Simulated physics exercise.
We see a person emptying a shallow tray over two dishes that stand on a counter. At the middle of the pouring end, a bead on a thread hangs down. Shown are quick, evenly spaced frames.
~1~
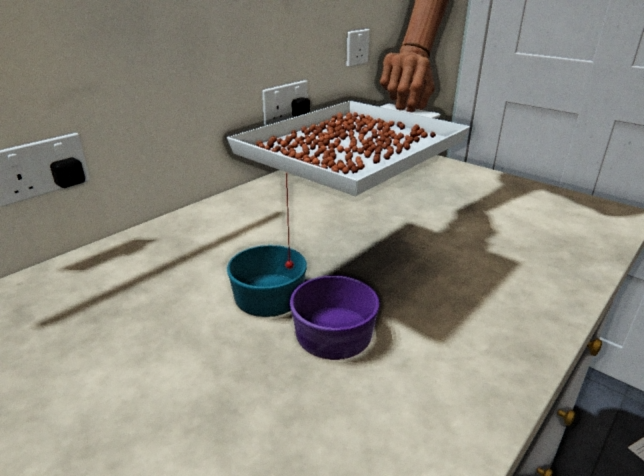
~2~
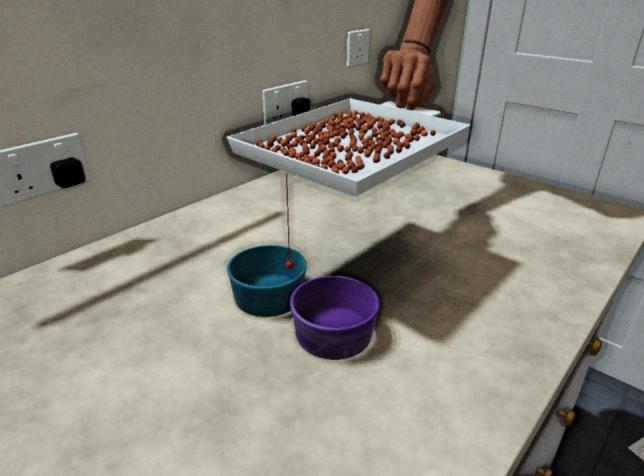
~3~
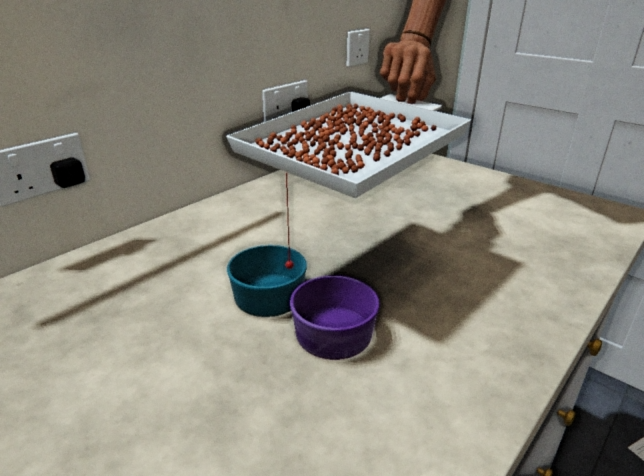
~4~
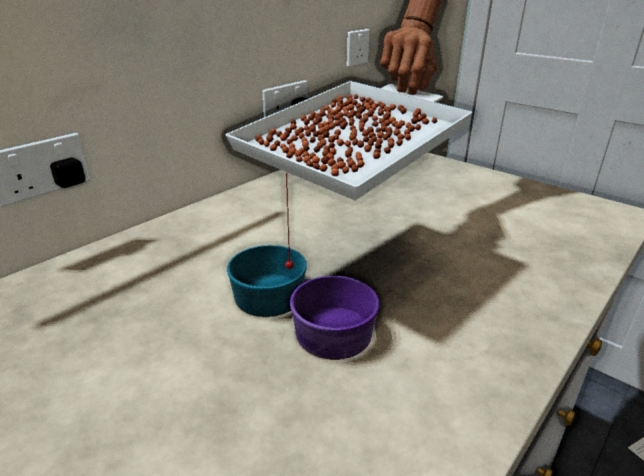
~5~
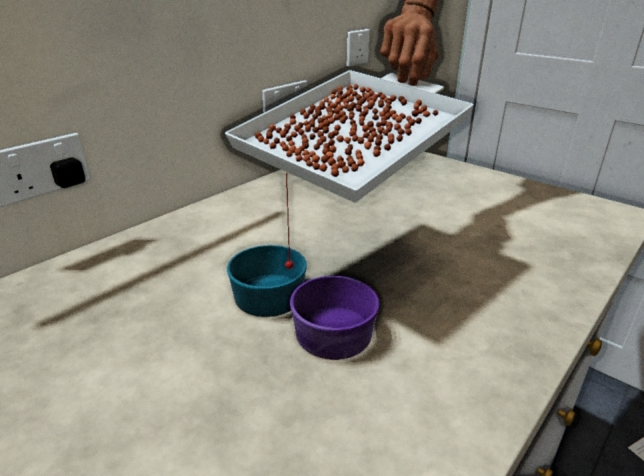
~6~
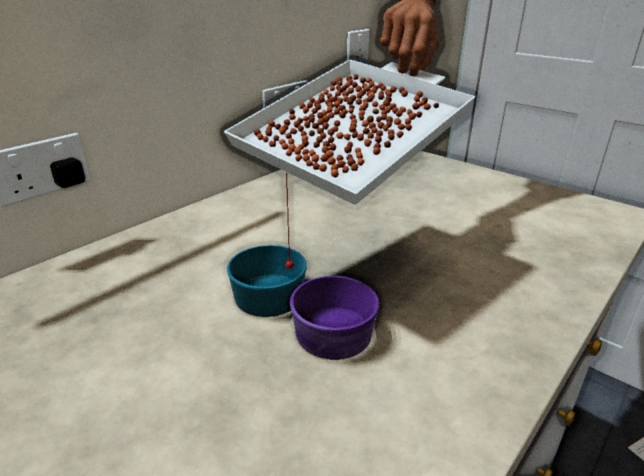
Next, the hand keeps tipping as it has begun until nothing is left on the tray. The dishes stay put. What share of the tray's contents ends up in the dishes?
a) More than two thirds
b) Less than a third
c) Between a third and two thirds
Answer: A.
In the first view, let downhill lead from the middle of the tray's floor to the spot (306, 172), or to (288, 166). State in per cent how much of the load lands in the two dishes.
I'd expect around 30 in a hundred first and around 20 in a hundred second.
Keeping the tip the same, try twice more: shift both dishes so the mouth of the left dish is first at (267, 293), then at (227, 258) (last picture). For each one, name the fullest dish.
The rightmost dish, then the rightmost dish.
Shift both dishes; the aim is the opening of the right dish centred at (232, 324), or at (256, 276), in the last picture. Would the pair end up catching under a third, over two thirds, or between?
Try one: Under a third. Try two: Under a third.
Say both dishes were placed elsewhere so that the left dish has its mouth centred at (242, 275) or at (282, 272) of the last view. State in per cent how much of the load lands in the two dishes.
70 and 80 %.
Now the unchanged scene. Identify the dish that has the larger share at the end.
More ends in the right-hand dish.
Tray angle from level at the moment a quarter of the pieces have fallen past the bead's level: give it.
Approx. reading: About 105°.
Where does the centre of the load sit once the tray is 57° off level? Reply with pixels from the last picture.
Load centre: Approx. (331, 148).
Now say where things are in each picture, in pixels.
Corners of the pouring end near (233, 137) and (356, 178), level; middle of the load near (343, 137), clay pellets; left dish near (239, 294); right dish near (306, 335); bead on its thread near (290, 265), in the first picture.
Corners of the pouring end near (232, 137) and (356, 178), level; middle of the load near (343, 136), in the second picture.
Corners of the pouring end near (232, 136) and (356, 180), tipped barely, lowest at the right corner; middle of the load near (343, 132), in the third picture.
Corners of the pouring end near (231, 134) and (356, 183), tipped a little, lowest at the right corner; middle of the load near (343, 126), in the fourth picture.
Corners of the pouring end near (231, 133) and (355, 186), tipped a little, lowest at the right corner; middle of the load near (343, 121), in the fifth picture.
Corners of the pouring end near (230, 131) and (355, 189), tipped a little, lowest at the right corner; middle of the load near (342, 115); left dish near (239, 294); right dish near (306, 335), in the sixth picture.
Shortly afterwards, tray tipped steeply; the whole lot on the tray.
Next, tray tipped right over; all but a few on the tray; a little in the right dish; only a few outside both; only a few in the air.
Some moments later, tray tipped past a quarter turn; the bulk in the right dish; only a few in the left dish; near a quarter outside both.
In the end, tray tipped past a quarter turn; the bulk in the right dish; only a few in the left dish; near a quarter outside both.
